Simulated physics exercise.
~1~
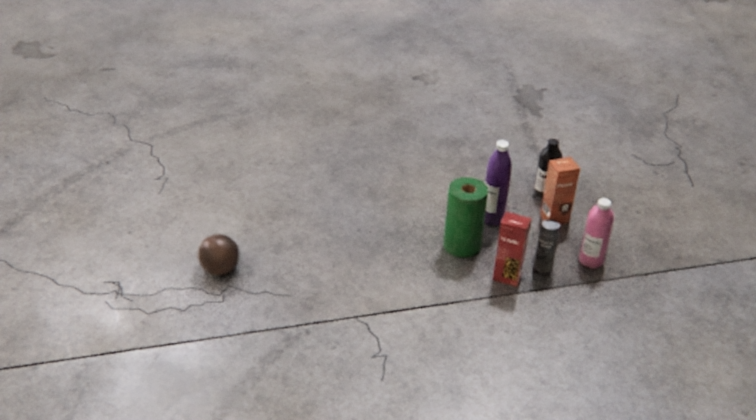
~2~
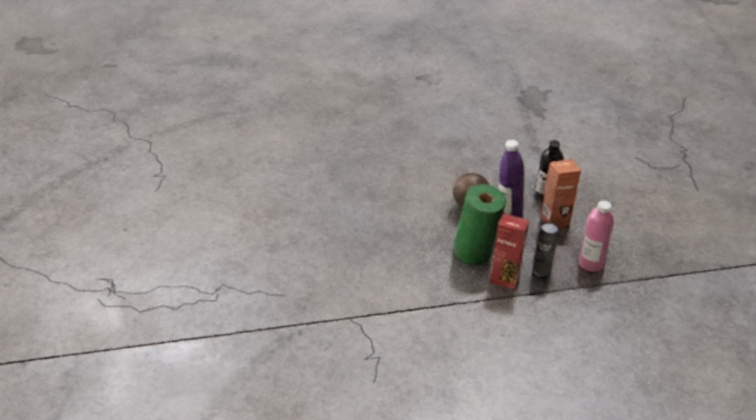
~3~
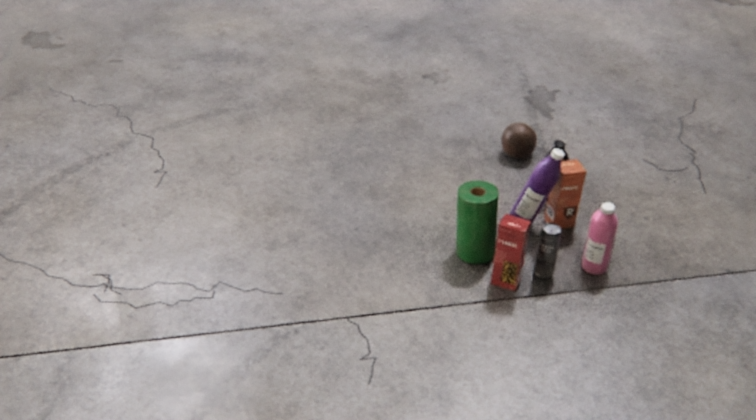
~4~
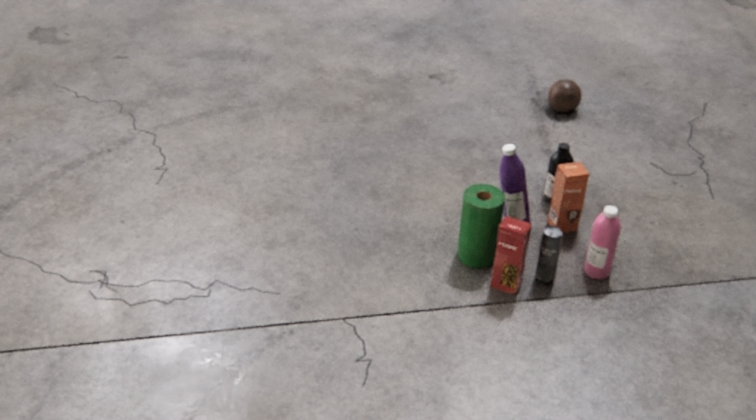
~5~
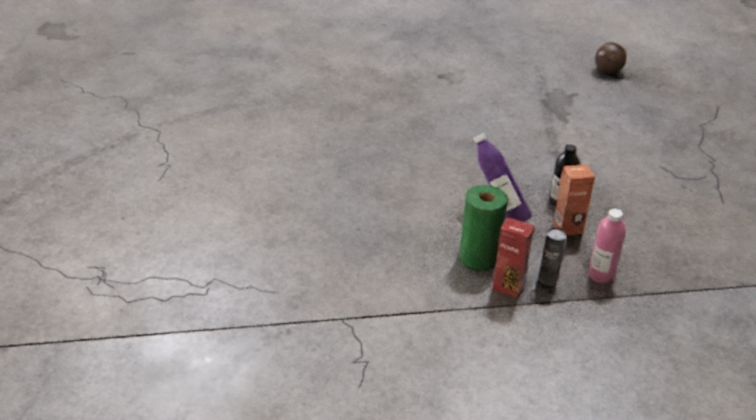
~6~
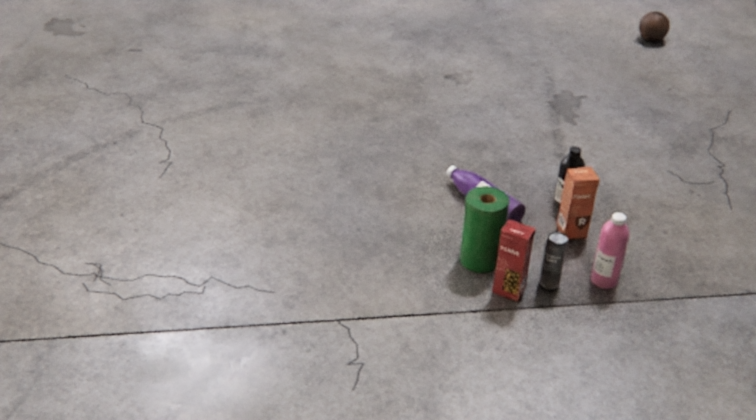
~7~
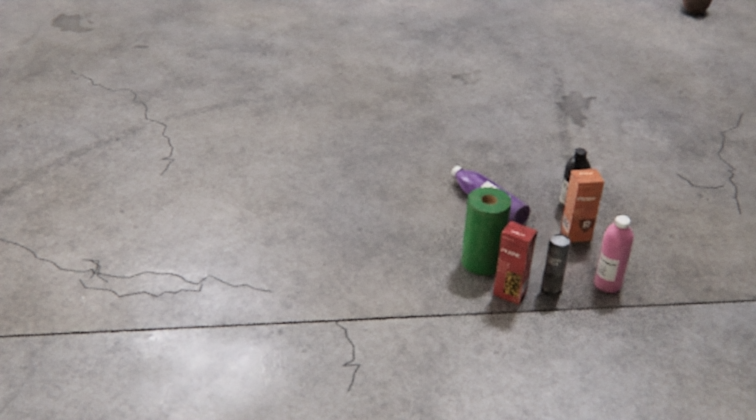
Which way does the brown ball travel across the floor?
The brown ball travels to the right, heading toward the upper right edge of the view after it reaches the cluster.
A cracked grey concrete floor is seen from above at an angle. A brown ball sits on the left, and on the right stands a cluster of a green roll, purple, black and pink bottles, a dark grey can, and red and orange cartons. The ball rolls right to the back of the green roll and purple bottle, and the roll tilts slightly but stays up. The purple bottle rocks right, then tips left and falls on its side behind the roll. The ball rolls away to the upper right edge, while the other items remain standing.
